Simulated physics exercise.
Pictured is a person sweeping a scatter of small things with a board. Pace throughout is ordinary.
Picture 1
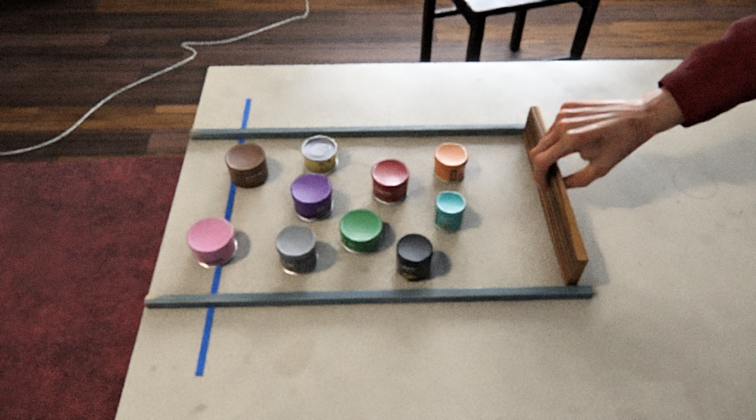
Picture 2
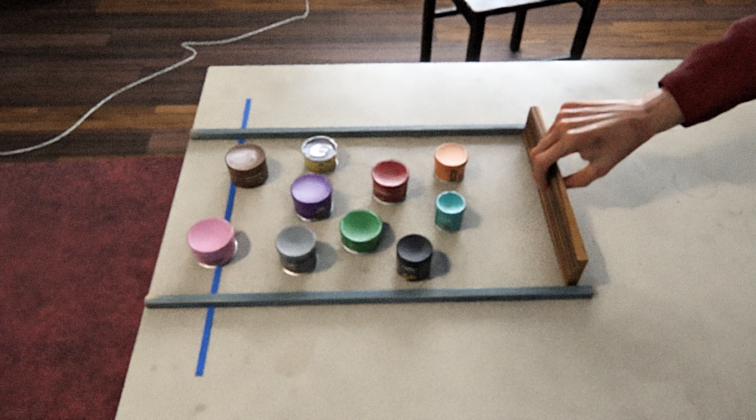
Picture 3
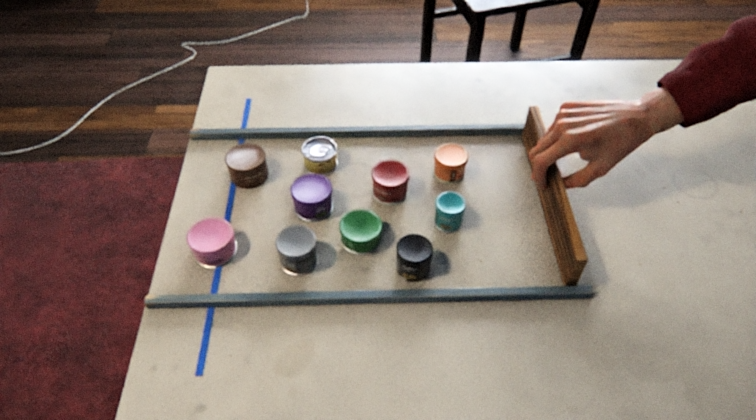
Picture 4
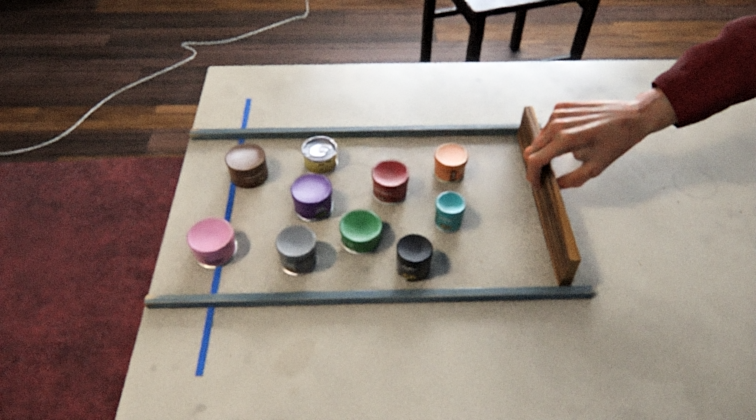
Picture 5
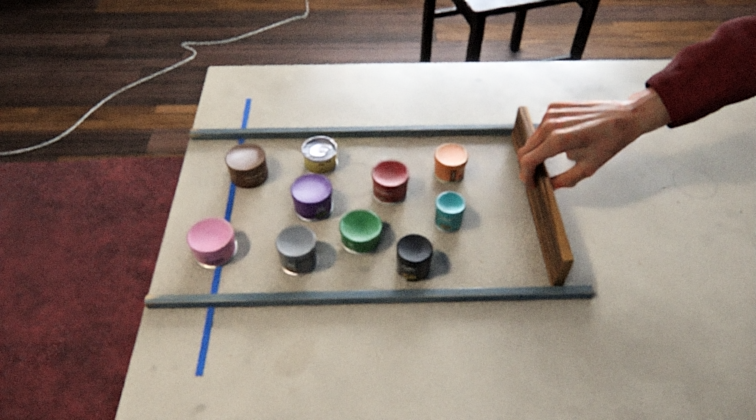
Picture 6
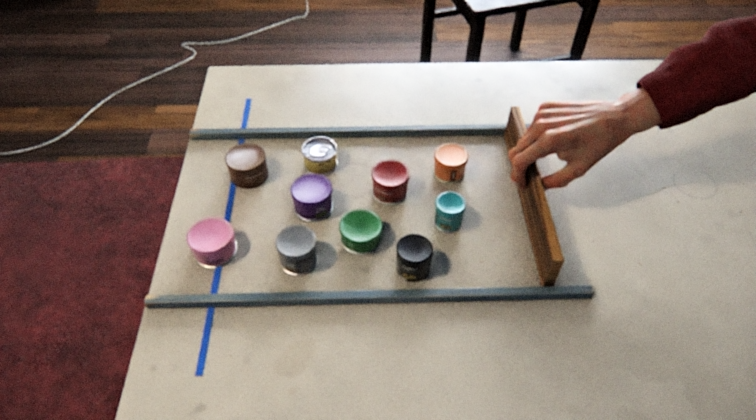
Wooden board held by a hand sliding slightly left between two rails, with ten colourful small tubs sitting still on the table.
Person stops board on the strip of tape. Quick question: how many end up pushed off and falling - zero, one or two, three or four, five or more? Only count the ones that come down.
One or two.
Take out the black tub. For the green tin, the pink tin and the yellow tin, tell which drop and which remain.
Green tin: Still there; pink tin: Over the edge; yellow tin: Still there.
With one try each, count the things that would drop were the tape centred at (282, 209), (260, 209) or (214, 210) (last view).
Tallies in the order given: 0, 0, 4.
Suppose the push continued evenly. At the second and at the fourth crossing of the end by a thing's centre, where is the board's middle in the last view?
I'd say close to (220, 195), then close to (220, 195).
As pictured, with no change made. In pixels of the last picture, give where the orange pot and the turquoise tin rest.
Final positions: Near (217, 165); near (209, 215).
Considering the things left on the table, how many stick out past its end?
Count: 3.
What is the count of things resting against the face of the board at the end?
Count: 6.
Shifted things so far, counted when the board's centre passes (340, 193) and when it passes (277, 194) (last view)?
At the first point the count is 8, at the second it's 10.
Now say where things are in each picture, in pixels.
In the first frame, pink tin (213, 242); brown tub (247, 165); grey tin (298, 250); board (551, 189); tape (229, 210).
In the second frame, brown tub (247, 166); board (551, 189).
In the third frame, grey tin (298, 250); red tin (390, 182).
In the fourth frame, pink tin (213, 242); yellow tin (320, 157).
In the fifth frame, brown tub (247, 166); green tin (361, 232).
In the sixth frame, pink tin (213, 242); brown tub (247, 166); grey tin (298, 250); board (530, 189); tape (229, 210).
A little later, none off yet; pink tin at rest near (213, 242); brown tub at rest near (247, 166); grey tin at rest near (298, 250).
When it is over, the number that fall off is one or two; down, pink tin.
